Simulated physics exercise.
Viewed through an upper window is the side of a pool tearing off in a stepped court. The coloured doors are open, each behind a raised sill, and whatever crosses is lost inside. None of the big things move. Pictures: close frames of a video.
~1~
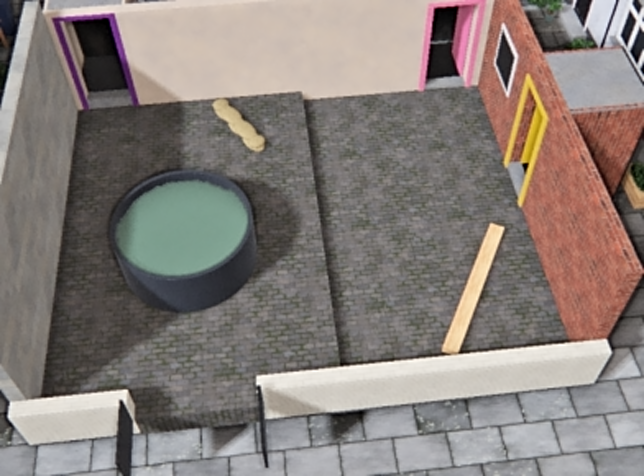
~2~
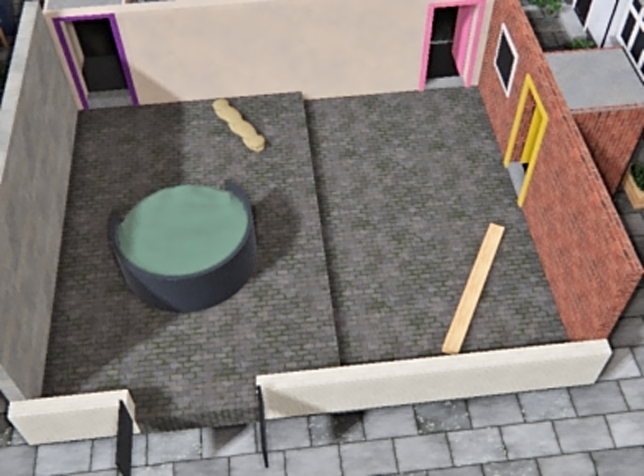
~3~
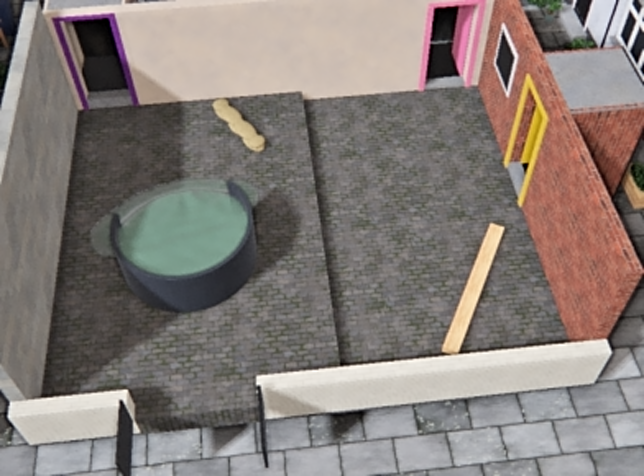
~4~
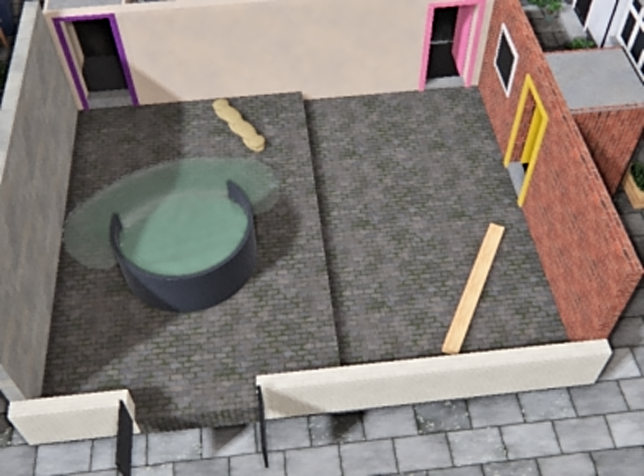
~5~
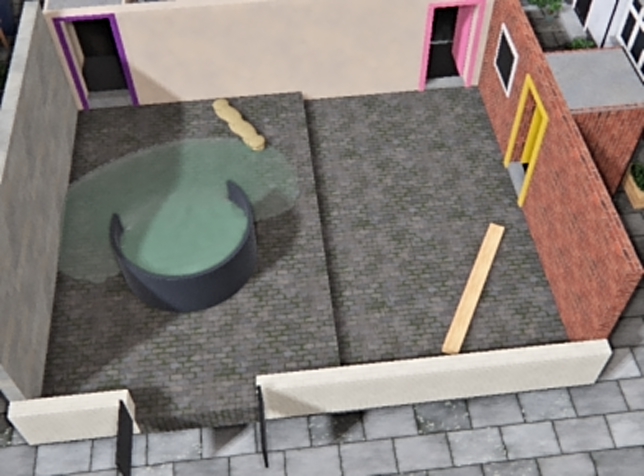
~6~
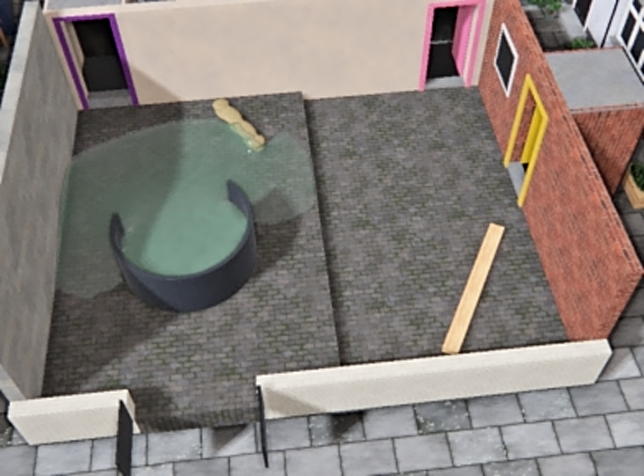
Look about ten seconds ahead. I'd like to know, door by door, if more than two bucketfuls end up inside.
Purple door: Over two pails; yellow door: Two pails at most; pink door: Two pails at most.
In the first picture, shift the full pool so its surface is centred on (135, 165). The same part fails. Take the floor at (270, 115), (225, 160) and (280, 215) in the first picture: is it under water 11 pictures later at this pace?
Taking them in the order asked: Inundated, then inundated, then spared.
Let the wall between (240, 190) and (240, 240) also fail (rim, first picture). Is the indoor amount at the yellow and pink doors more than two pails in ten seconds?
The yellow door ends up above, while the pink door ends up above.
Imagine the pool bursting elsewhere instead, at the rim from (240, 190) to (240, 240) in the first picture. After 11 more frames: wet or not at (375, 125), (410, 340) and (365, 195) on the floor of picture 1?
Submerged, submerged, submerged.
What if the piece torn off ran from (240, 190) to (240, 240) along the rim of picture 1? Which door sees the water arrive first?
The yellow one.
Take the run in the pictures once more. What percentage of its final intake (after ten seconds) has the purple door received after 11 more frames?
Around 50 in a hundred.
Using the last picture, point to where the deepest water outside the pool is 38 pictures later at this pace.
Roughly at pixel (40, 415).
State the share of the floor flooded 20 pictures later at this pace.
I'd guess some 50 per cent.
A moment on, water covers 30 % of the floor; the purple door under two buckets in, the yellow door not reached, the pink door not reached.
Next, water covers 40 % of the floor; the purple door far over two buckets in, the yellow door not reached, the pink door not reached.
Then, water covers 50 % of the floor; the purple door far over two buckets in, the yellow door not reached, the pink door wet at the sill, nothing in.
Later, water covers 75 % of the floor; the purple door far over two buckets in, the yellow door wet at the sill, nothing in, the pink door under two buckets in.
In the end, water covers 90 % of the floor; the purple door far over two buckets in, the yellow door wet at the sill, nothing in, the pink door under two buckets in.
